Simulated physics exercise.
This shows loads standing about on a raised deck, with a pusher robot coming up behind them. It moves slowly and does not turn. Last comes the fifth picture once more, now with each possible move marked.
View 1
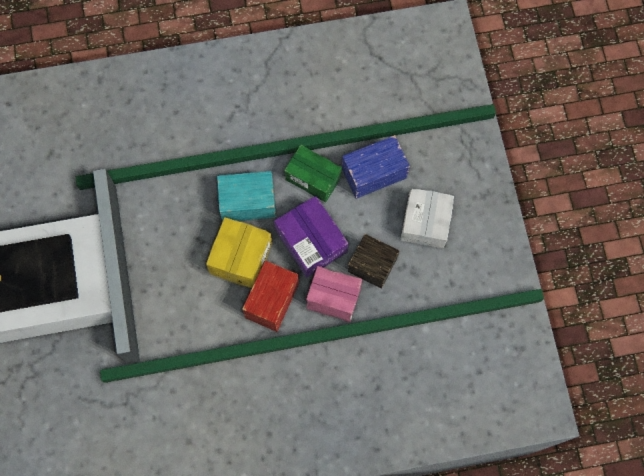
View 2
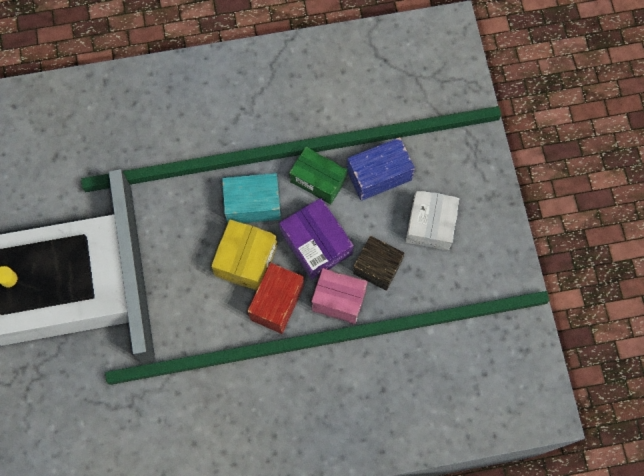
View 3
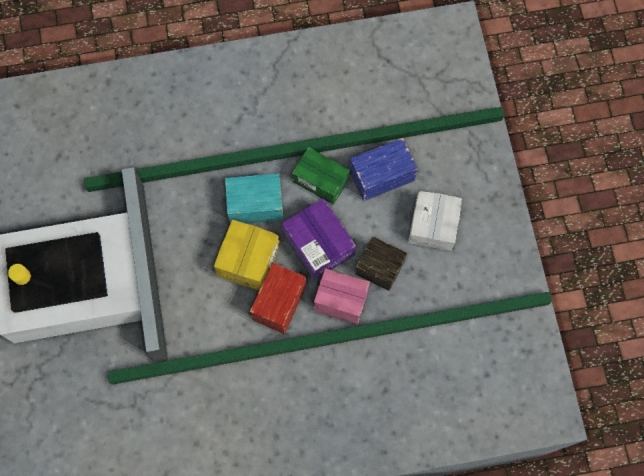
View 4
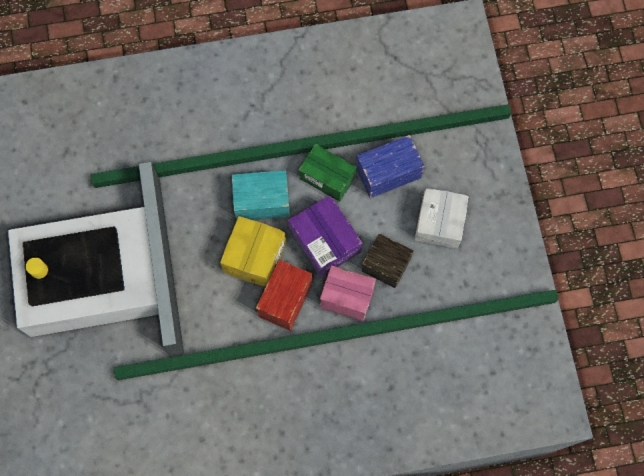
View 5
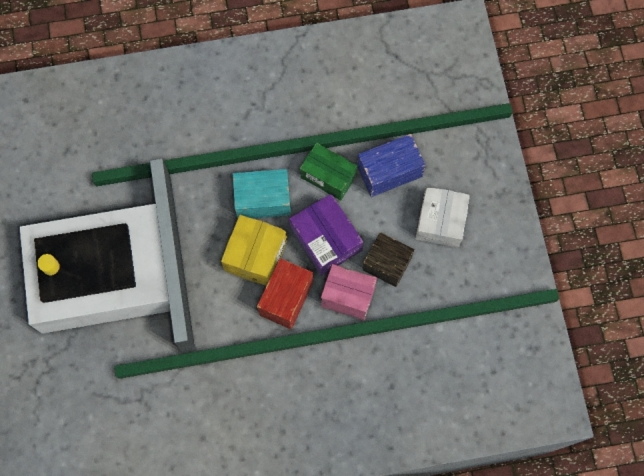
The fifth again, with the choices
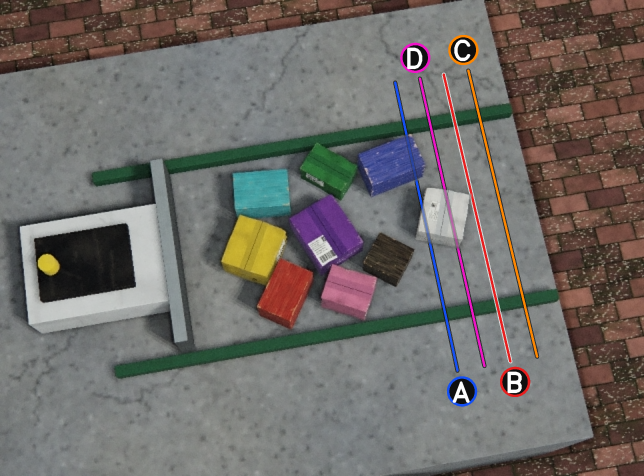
A white pusher robot with a wide gray blade crept rightward between two green rails on a raised deck, closing in on a cluster of colorful boxes that stayed where they were, still untouched.
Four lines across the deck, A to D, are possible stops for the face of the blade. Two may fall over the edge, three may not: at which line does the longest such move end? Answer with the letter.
It can go as far as A.
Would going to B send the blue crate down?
Yes.
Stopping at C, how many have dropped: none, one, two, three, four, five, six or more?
In all, six or more.
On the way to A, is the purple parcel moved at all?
Yes.
On the copy, A at (425, 220); B at (476, 212); C at (501, 207); D at (451, 216).
On A. First, robot (186, 245); pink parcel (357, 293); green box (340, 173).
Then, robot (280, 229); white parcel (479, 209); blue crate (461, 154).
Finally, robot (349, 217); blue crate over the edge; white parcel over the edge; two fallen.
By contrast, B drops five; C drops six; D drops three.
